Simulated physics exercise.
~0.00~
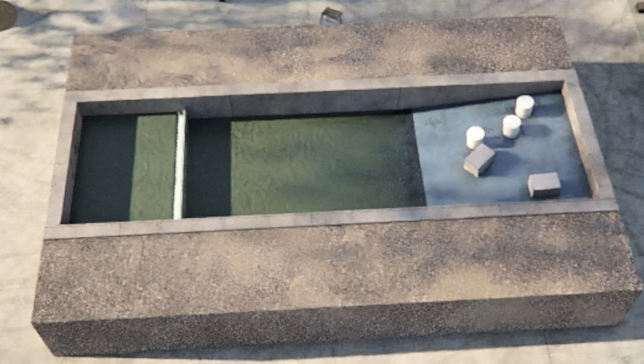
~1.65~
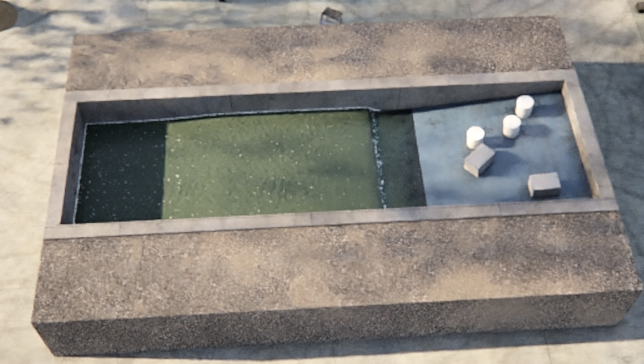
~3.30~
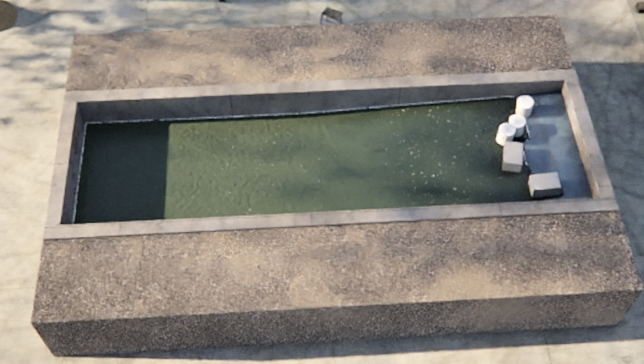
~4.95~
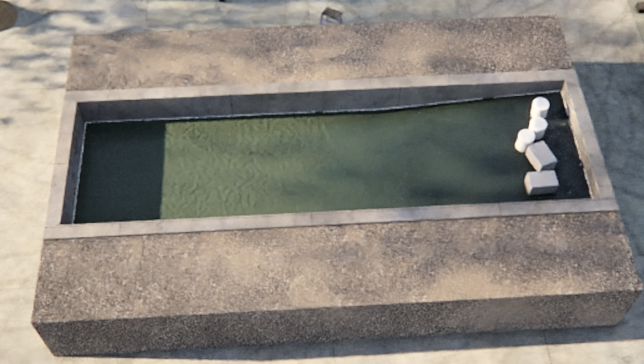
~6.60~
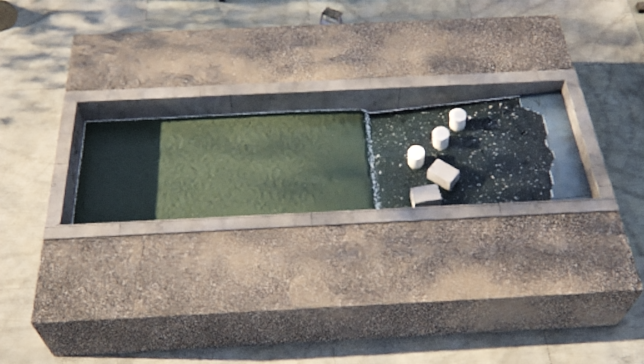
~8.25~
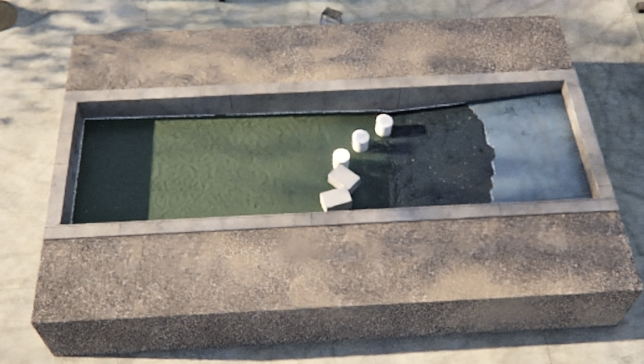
In a walled boat ramp, green water surges right, then carries crates and pails back left.
